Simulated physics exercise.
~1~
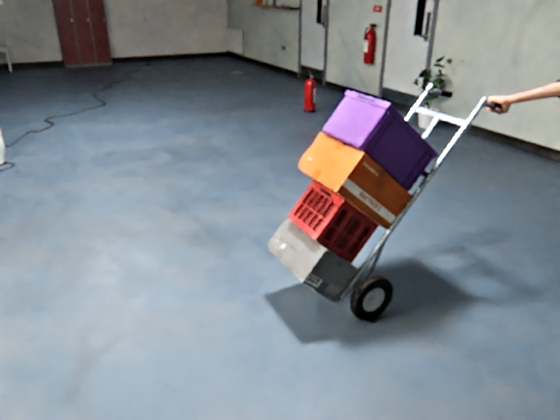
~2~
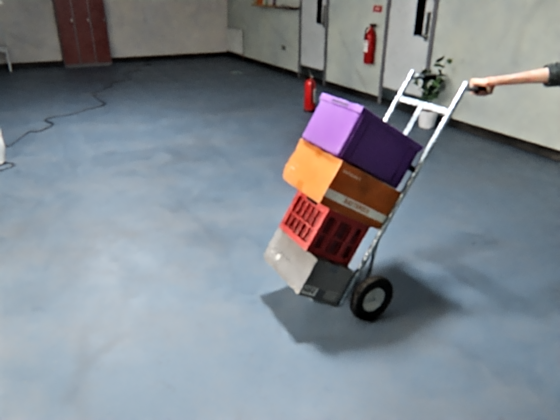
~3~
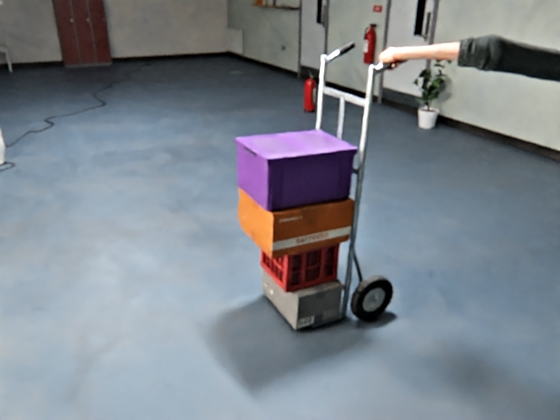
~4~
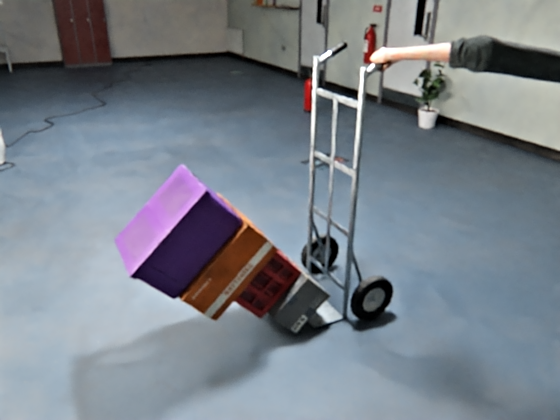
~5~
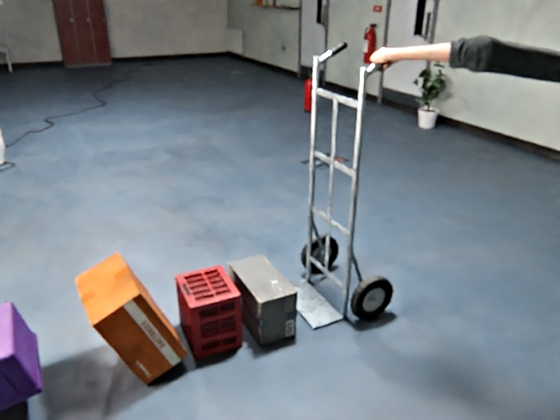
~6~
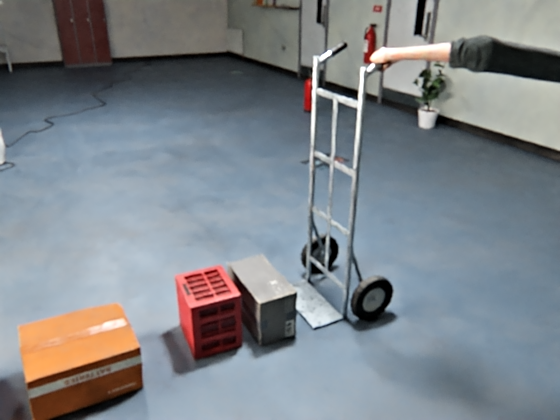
A stack of four loose containers toppled off a hand truck to the left after a hand swung it upright, spilling across the floor, with the purple tote tumbling out of view and the orange box, red crate and grey box left beside the empty truck.
